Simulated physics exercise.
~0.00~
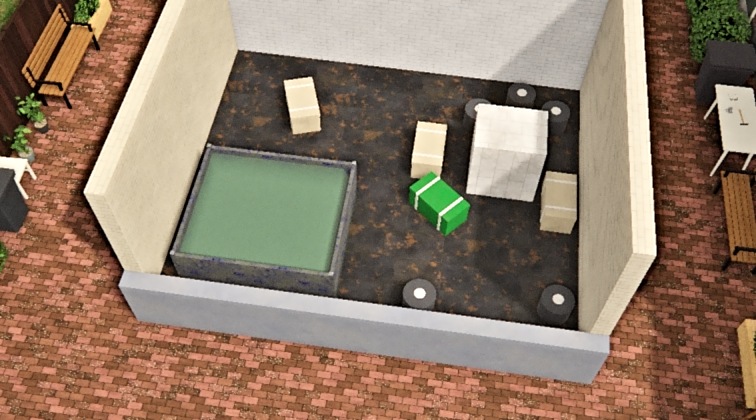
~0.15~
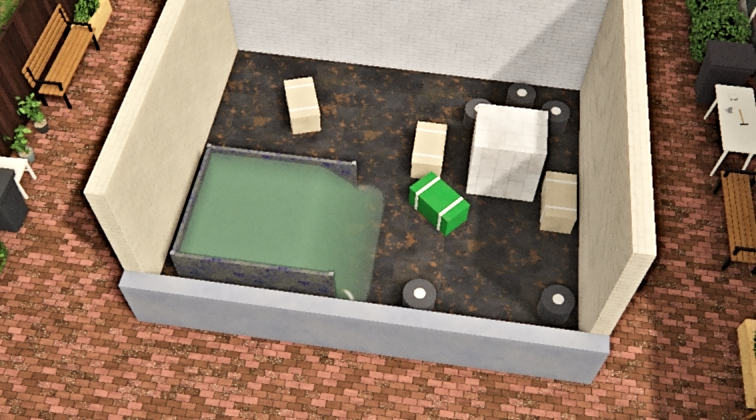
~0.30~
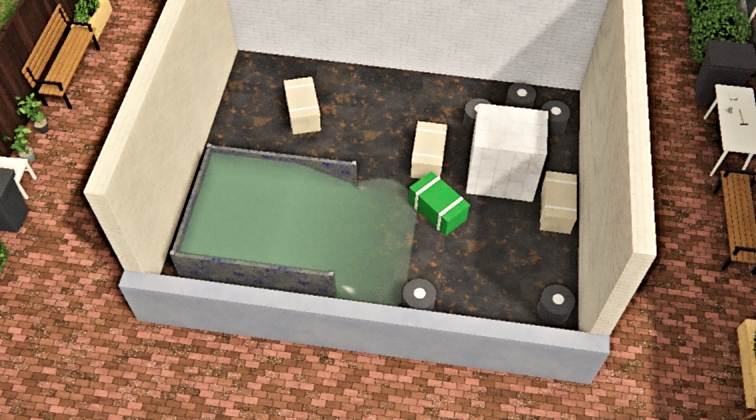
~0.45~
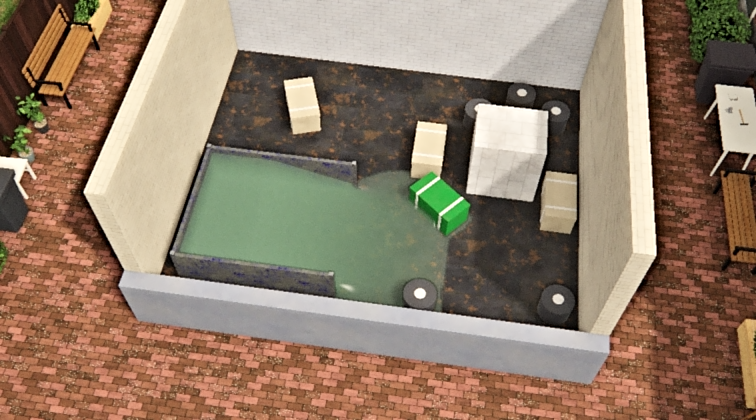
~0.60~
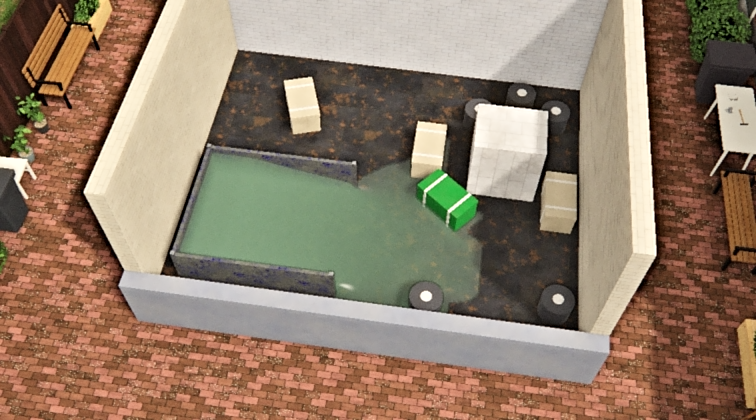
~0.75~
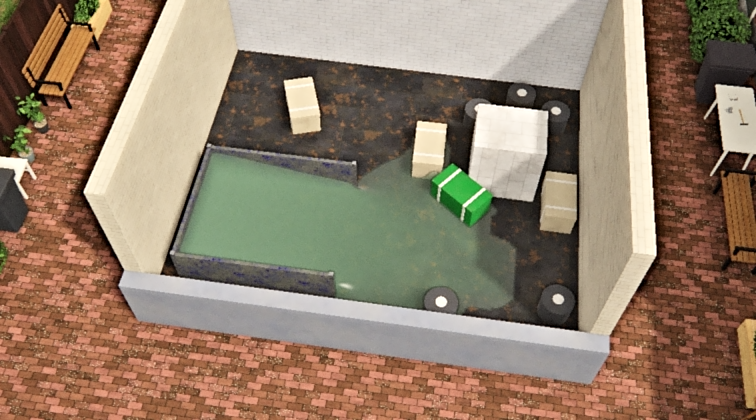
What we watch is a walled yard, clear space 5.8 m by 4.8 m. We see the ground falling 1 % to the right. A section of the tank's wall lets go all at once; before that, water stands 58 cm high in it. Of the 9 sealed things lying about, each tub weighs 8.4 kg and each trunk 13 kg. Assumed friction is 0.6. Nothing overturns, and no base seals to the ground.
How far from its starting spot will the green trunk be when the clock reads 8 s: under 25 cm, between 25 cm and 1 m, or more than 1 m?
The green trunk ends up more than 1 m from where it began.
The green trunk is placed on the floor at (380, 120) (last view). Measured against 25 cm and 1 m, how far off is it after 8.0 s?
Well, it is shoved a long way.
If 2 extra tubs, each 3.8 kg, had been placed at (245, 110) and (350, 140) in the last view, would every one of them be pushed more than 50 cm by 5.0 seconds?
In sequence: Within it, then within it.
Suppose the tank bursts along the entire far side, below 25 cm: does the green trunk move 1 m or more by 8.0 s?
The green trunk simply inches along.
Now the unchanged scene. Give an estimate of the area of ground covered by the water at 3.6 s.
My estimate is roughly 20 m2.
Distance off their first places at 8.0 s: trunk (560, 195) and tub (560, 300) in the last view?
200 cm and 250 cm, respectively.
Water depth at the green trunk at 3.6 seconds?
24 cm or so.
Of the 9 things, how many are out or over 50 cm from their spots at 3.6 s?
The number I get is 6.
After 1.6 s the green trunk is near (514, 196), 1.1 m from its start, afloat; 3 afloat.
After 3.6 s the green trunk is near (485, 202), 0.7 m from its start, afloat; 7 afloat.
After 5.6 s the green trunk is near (388, 175), 0.8 m from its start, afloat; 8 afloat.
After 8.0 s the green trunk is near (314, 113), 2.4 m from its start, afloat; 9 afloat.
